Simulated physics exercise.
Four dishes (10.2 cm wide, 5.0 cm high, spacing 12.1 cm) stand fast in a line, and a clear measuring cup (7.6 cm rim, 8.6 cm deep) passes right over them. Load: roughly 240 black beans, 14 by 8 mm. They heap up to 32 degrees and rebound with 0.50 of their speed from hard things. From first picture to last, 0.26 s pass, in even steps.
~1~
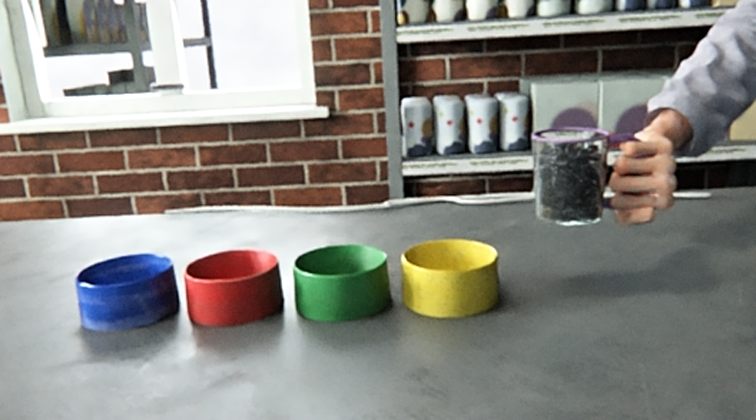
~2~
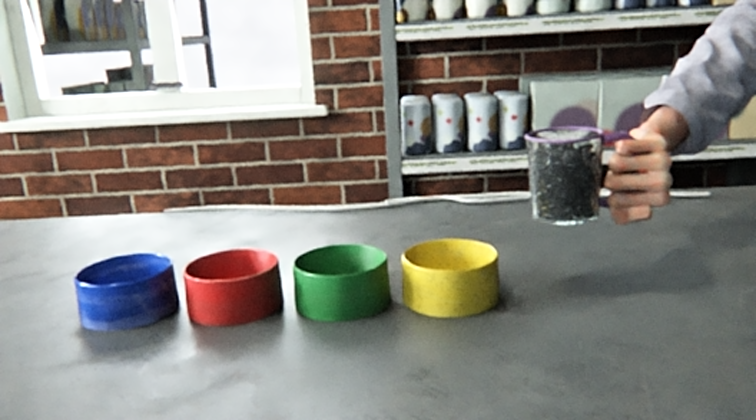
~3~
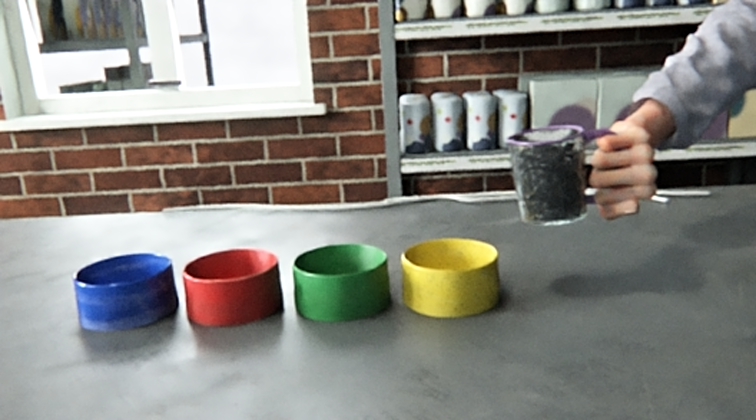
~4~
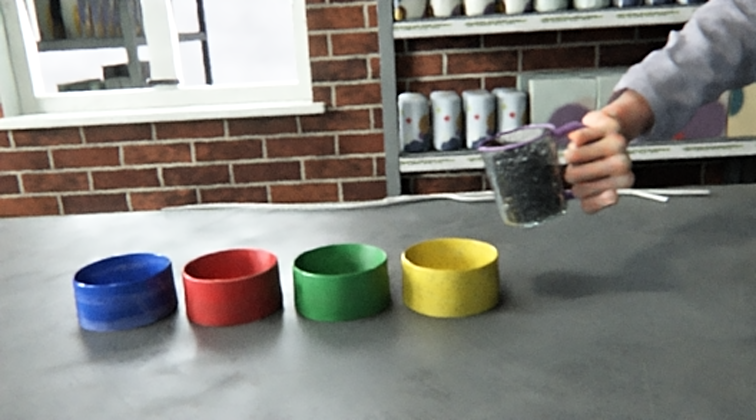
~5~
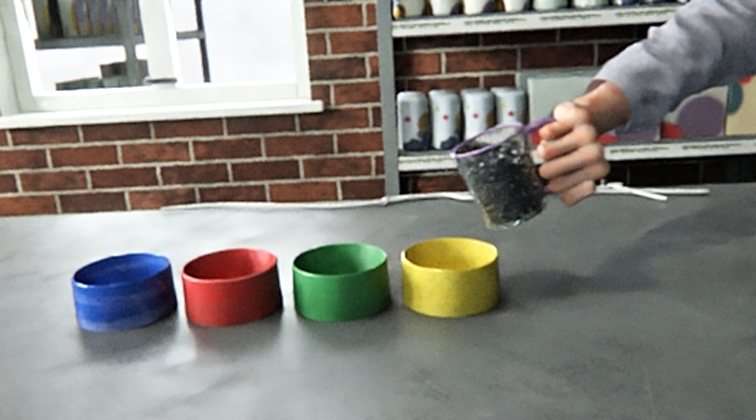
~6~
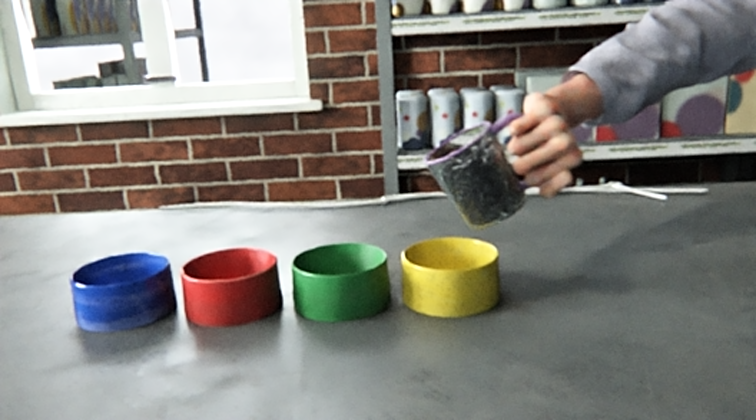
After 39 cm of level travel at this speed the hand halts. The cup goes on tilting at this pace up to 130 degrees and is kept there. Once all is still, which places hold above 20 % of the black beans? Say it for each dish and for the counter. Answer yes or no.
Red: No, blue: Yes, green: No, yellow: No, counter: Yes.
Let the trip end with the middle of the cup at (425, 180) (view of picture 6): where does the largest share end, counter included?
Most goes to: Counter.
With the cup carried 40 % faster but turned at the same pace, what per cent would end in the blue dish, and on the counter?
In that case blue 70; counter 30.
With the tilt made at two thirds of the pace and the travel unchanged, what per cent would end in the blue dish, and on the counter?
In that case blue 50, counter 40.
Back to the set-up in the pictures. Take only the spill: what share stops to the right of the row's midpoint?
About 0 per cent.
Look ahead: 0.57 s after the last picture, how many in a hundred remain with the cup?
Some 80 per cent of the load.
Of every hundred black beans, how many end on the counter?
Roughly 35 per cent.
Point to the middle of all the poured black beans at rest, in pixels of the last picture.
Around (136, 301).
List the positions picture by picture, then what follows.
Cup at (569, 175), tilt 0 degrees, lip at (534, 137), moved 0.0 cm; middle of the pieces at (572, 182); yellow dish at (449, 255); green dish at (340, 260); red dish at (232, 265); blue dish at (125, 269), in the first picture.
Cup at (565, 175), tilt 2 degrees, lip at (528, 137), moved 0.6 cm; middle of the pieces at (567, 182), in the second picture.
Cup at (549, 175), tilt 6 degrees, lip at (509, 141), moved 2.2 cm; middle of the pieces at (552, 182), in the third picture.
Cup at (526, 176), tilt 14 degrees, lip at (480, 148), moved 4.7 cm; middle of the pieces at (530, 182), in the fourth picture.
Cup at (502, 177), tilt 21 degrees, lip at (453, 155), moved 7.2 cm; middle of the pieces at (506, 182), in the fifth picture.
Cup at (477, 178), tilt 29 degrees, lip at (426, 162), moved 9.8 cm; middle of the pieces at (483, 183); yellow dish at (450, 254); green dish at (339, 259); red dish at (229, 264); blue dish at (121, 269), in the sixth picture.
Then, 0.34 s after the last picture, tilt 79 degrees; cup holds 100 %.
Then, 0.57 s after the last picture, tilt 112 degrees; cup holds 80 %, red 5 %.
Then, 0.90 s after the last picture, tilt 130 degrees; cup holds 0 %, red 5 %, blue 60 %.
In the end, red 5 %, blue 60 %, green 0 %, yellow 0 %, counter 35 %.
